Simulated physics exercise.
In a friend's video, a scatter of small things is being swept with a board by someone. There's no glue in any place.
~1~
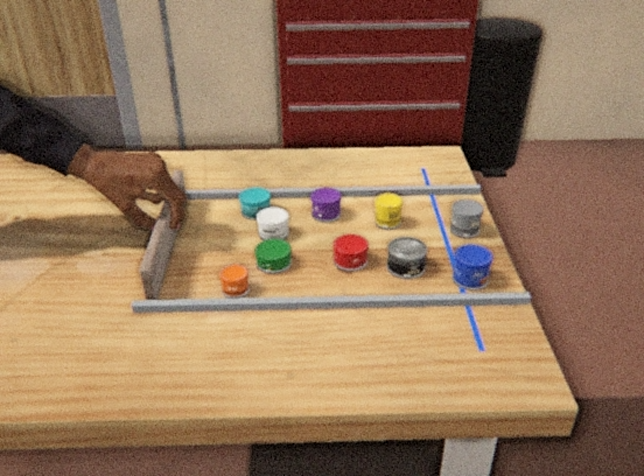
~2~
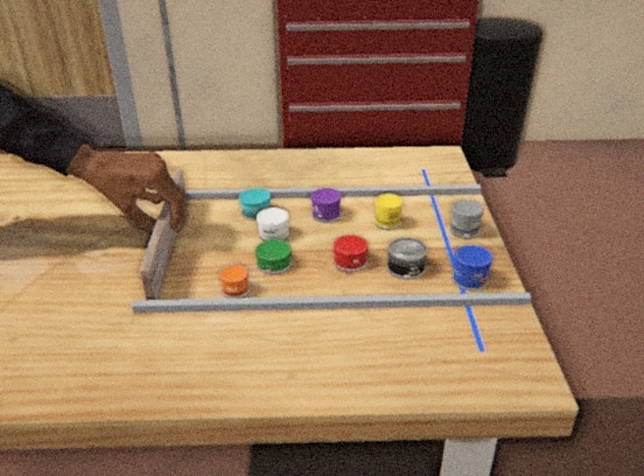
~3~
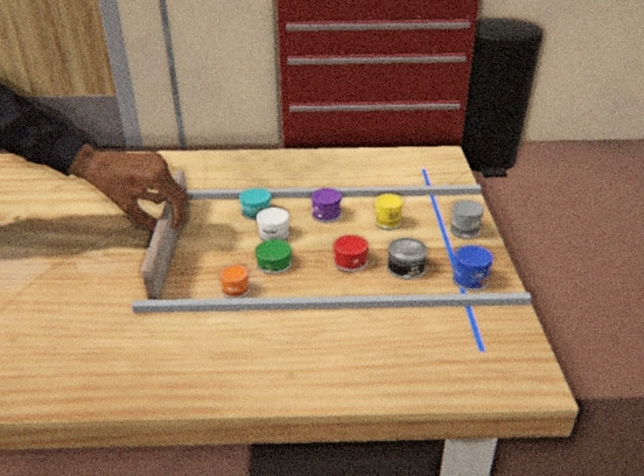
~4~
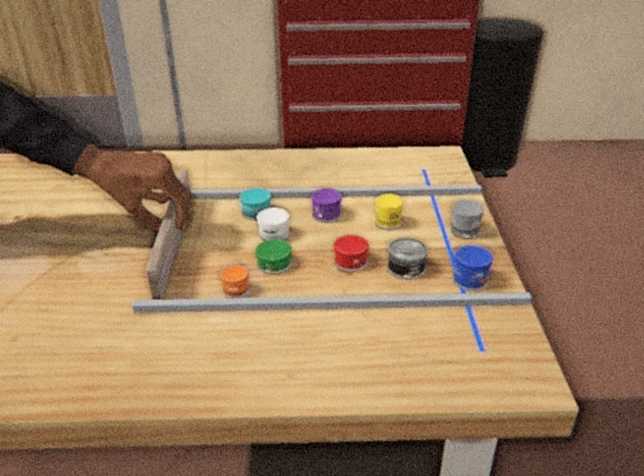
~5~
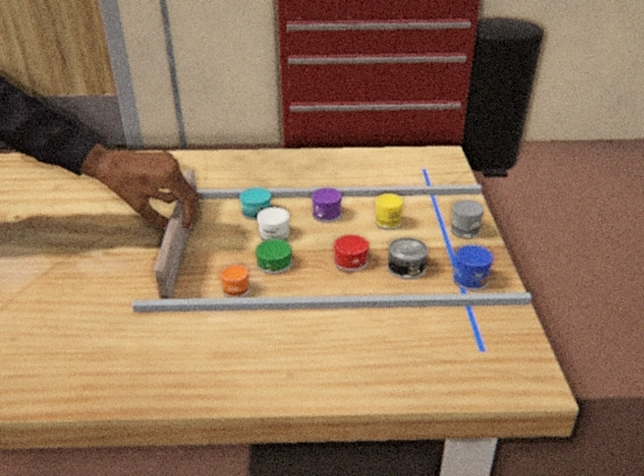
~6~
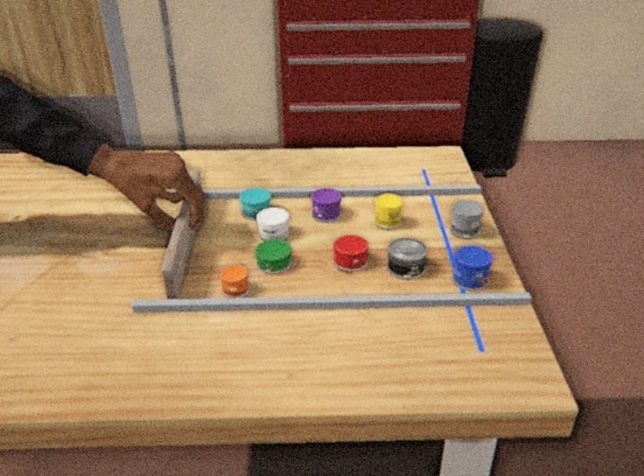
A hand slid an upright board slowly a short way to the right between two rails on a wooden table, while the colourful little pots ahead of it and around the blue line stayed still.
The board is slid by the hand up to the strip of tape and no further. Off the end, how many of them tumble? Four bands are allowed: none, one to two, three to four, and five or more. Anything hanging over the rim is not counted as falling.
The answer is one to two.
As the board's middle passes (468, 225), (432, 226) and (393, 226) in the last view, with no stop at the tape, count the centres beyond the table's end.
4; 1; 0.
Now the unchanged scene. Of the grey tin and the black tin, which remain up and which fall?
Result: Grey tin down, black tin still up.
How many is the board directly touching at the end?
The number is 4.
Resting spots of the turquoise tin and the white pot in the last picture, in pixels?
They end up close to (450, 195) and (460, 223).
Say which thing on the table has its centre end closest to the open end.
Result: The blue pot.
Soon after, none off yet; grey tin at rest near (467, 220); blue pot at rest near (472, 268); black tin at rest near (407, 258).
Then, none off yet; grey tin at rest near (467, 220); blue pot at rest near (472, 268); black tin moved a little near (425, 260).
Further on, none off yet; grey tin moving near (472, 220); blue pot moved a little near (487, 273); black tin moved about its own width near (450, 264).
By the end, the number that fall off is one or two; fallen, grey tin.
